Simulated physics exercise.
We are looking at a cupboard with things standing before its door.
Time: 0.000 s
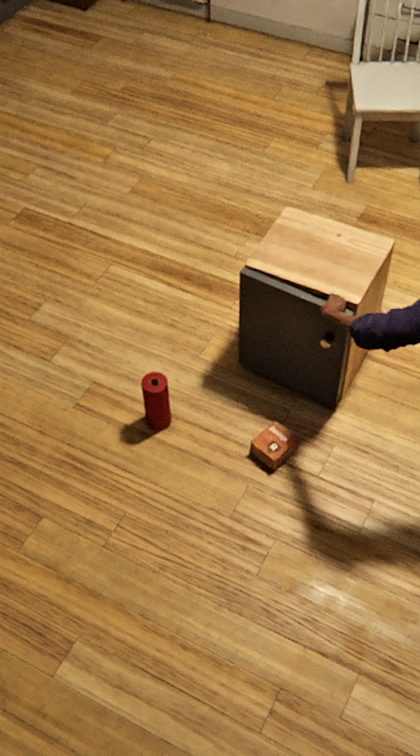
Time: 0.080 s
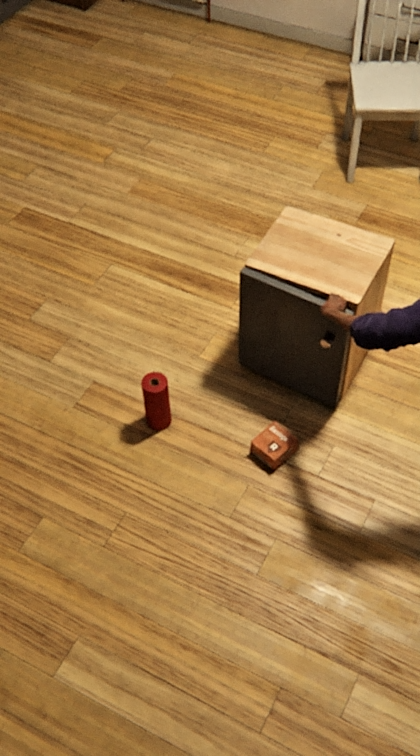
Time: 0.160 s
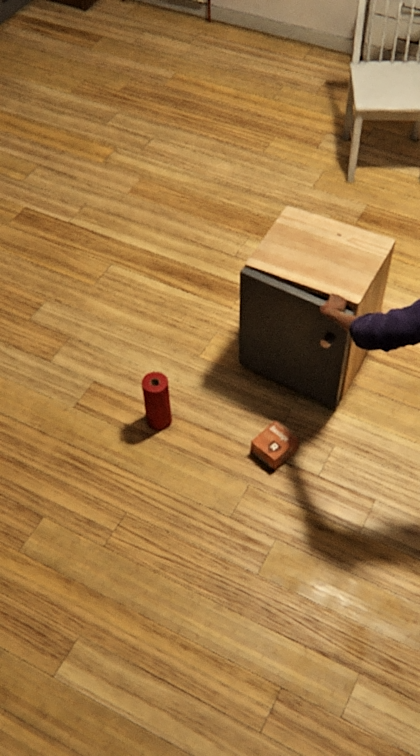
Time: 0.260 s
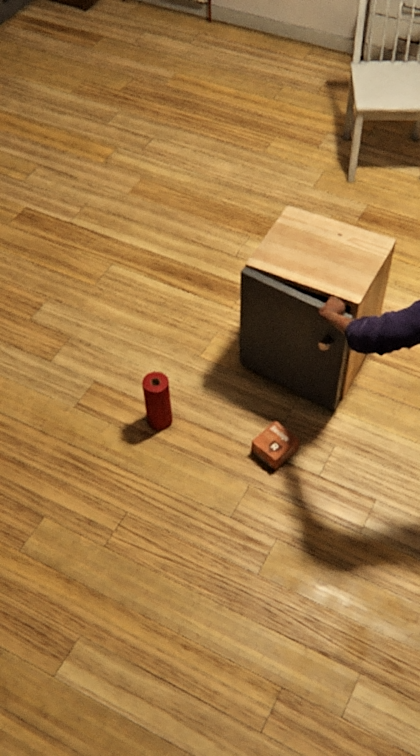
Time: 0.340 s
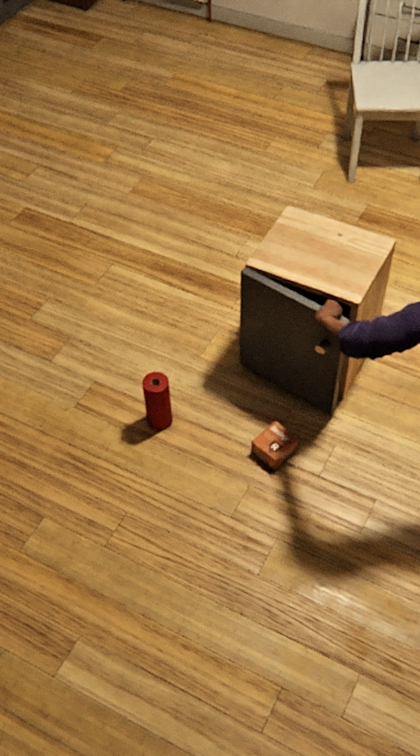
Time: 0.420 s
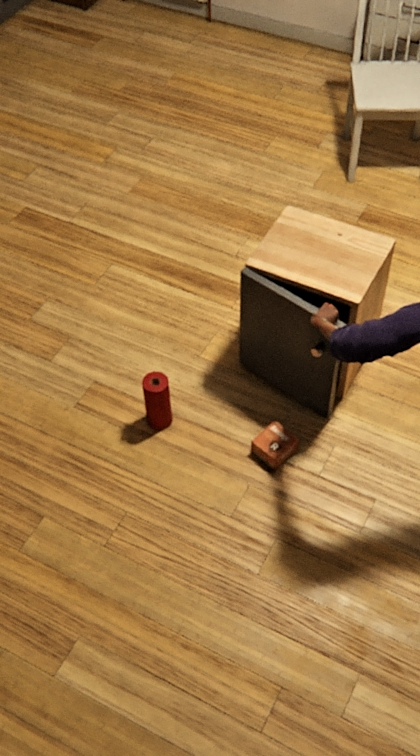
On a wooden floor, a hand in a purple sleeve held the edge of a small cupboard's dark door, then slowly pulled it slightly open, while a red roll and an orange box stood still.
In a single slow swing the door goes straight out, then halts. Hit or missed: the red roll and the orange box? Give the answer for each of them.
In the end red roll: Safe; orange box: Struck.
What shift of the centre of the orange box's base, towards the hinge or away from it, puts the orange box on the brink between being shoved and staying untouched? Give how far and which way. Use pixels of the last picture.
Some 20 pixels, down.
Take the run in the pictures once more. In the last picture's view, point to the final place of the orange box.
Its middle finishes close to (216, 469) in the last view.
After 1.26 s, door 47° open; red roll at rest near (157, 401); orange box moved about its own width near (255, 453).
After 1.64 s, door 62° open; red roll at rest near (157, 401); orange box moved about its own width near (229, 462).
At rest (2.9 s), the red roll escapes contact, near (157, 401); the orange box gets knocked, near (216, 469).
